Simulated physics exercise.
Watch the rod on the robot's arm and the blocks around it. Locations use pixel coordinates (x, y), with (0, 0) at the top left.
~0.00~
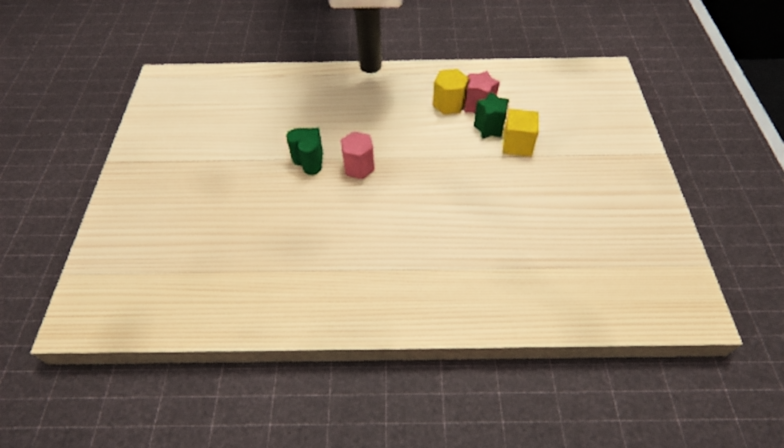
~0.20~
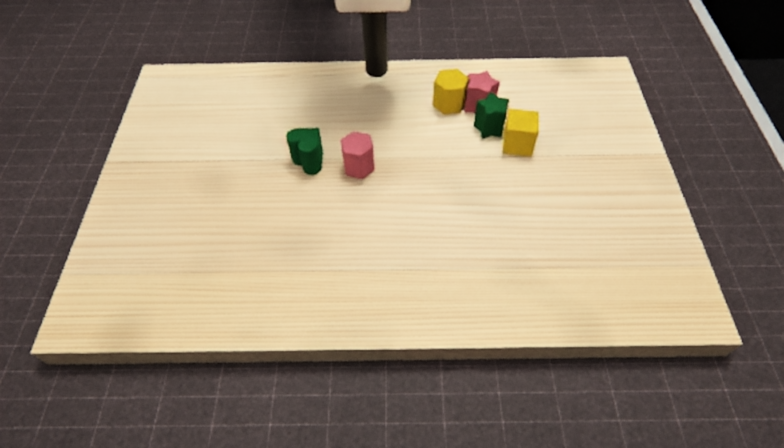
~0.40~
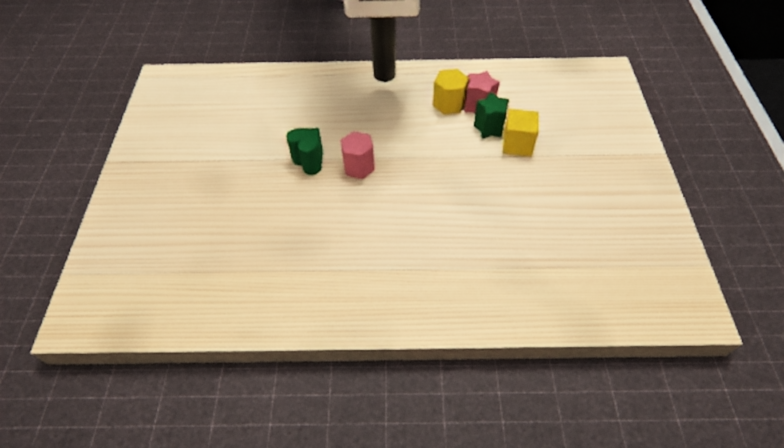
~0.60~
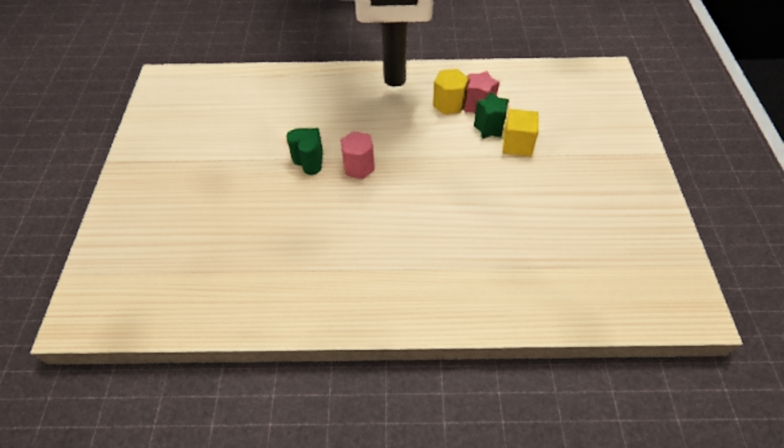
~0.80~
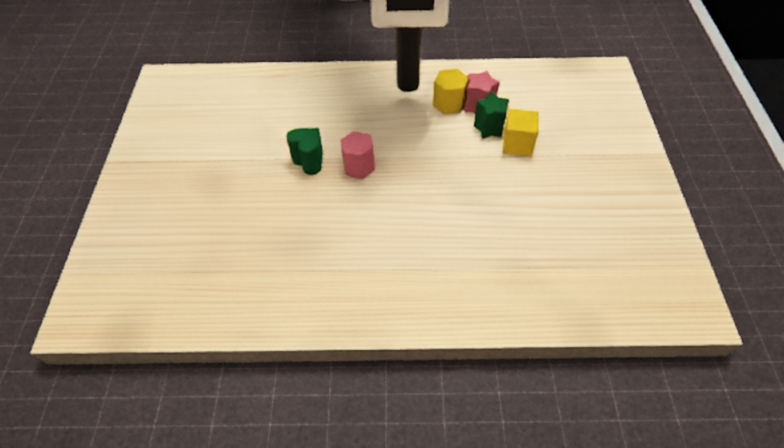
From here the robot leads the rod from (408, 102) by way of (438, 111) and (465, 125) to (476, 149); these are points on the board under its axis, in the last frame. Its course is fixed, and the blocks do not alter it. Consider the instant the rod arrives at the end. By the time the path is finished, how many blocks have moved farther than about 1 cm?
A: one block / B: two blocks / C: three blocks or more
Correct choice: B.
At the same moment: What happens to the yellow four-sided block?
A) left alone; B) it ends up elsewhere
Answer: A.
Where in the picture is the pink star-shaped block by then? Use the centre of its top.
Close to (509, 77).
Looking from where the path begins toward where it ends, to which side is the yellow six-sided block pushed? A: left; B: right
That would be A.
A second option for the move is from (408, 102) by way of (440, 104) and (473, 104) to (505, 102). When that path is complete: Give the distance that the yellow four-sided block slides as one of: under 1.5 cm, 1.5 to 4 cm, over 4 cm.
Under 1.5 cm.
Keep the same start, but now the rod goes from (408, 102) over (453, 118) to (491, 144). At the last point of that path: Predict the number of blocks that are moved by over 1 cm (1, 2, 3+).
3 or more.
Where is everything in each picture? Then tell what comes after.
In the first picture, lower end of the rod (371, 67), tops of blocks, yellow six-sided block (451, 79), pink star-shaped block (482, 81), green star-shaped block (494, 103), yellow four-sided block (524, 120).
In the second picture, rod (377, 71), blocks as before.
In the third picture, rod (385, 75), blocks as before.
In the fourth picture, rod (395, 80), blocks as before.
In the fifth picture, rod (408, 85), yellow six-sided block (451, 79), pink star-shaped block (482, 81), green star-shaped block (494, 103), yellow four-sided block (524, 120).
What follows on the original path. One third of the way, rod (439, 94); yellow six-sided block (467, 80), turned 20° anticlockwise; pink star-shaped block (497, 79).
Two thirds of the way, rod (467, 109); yellow six-sided block (482, 83), turned 65° anticlockwise; pink star-shaped block (509, 77), turned 20° anticlockwise; green star-shaped block (498, 104).
At the end, rod (479, 133); yellow six-sided block (482, 83), turned 65° anticlockwise; pink star-shaped block (509, 77), turned 20° anticlockwise; green star-shaped block (496, 106); yellow four-sided block not moved.
